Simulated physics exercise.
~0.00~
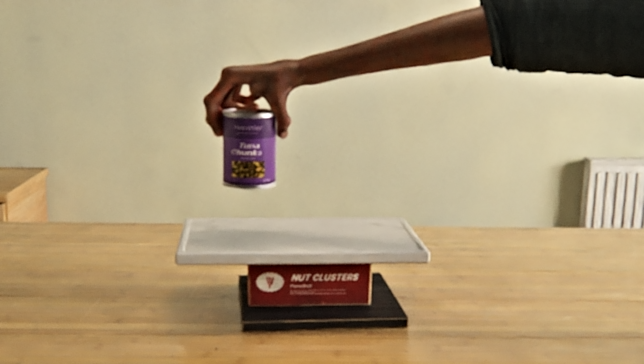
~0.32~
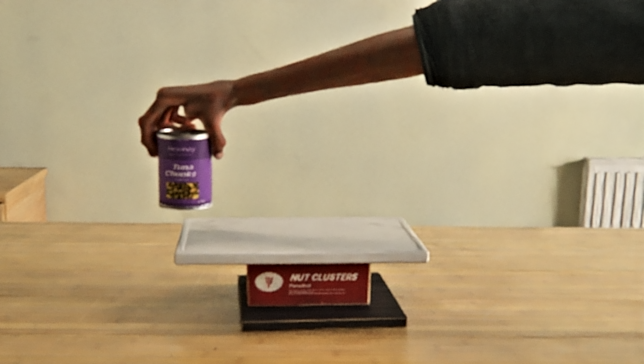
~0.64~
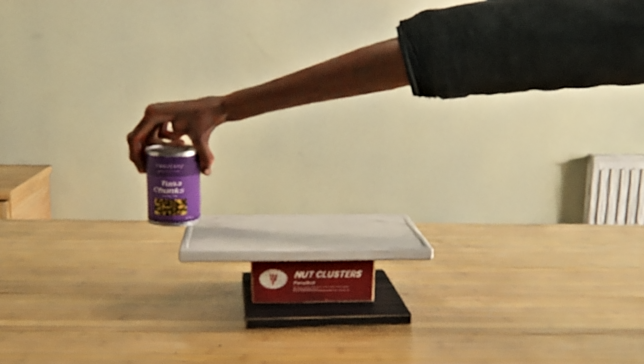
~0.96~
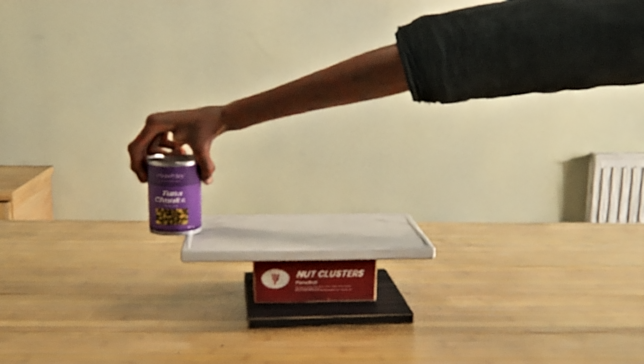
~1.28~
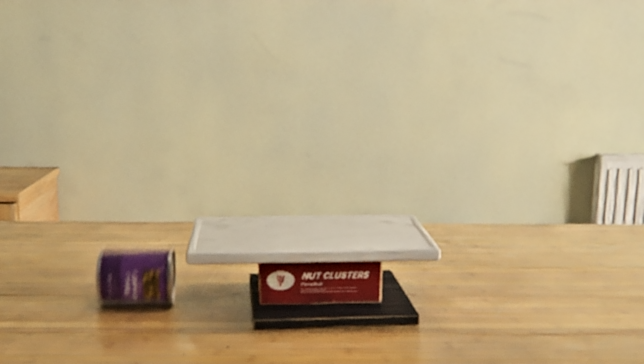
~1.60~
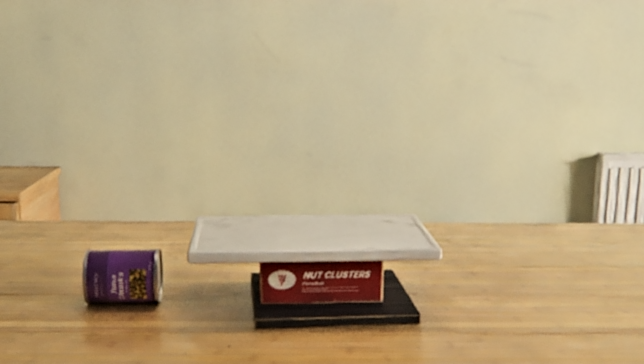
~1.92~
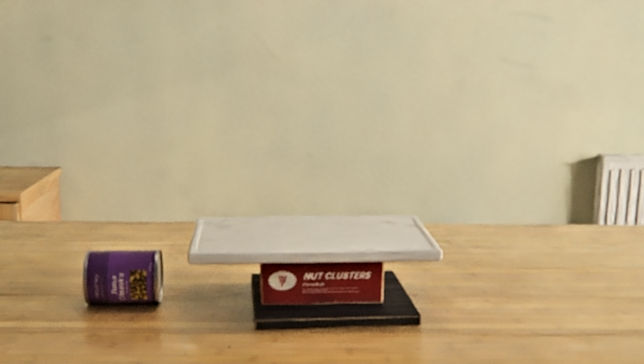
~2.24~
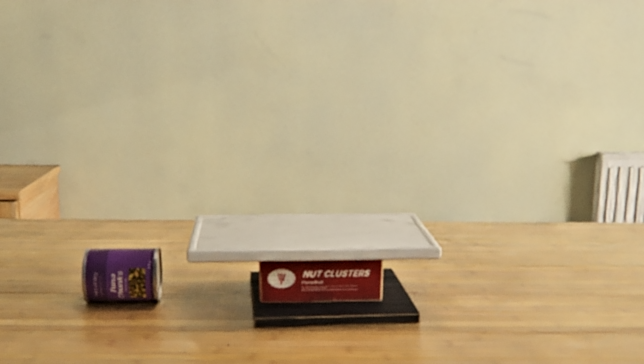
On a wooden table, a hand releases a purple can at a tray's left edge and it falls onto its side.
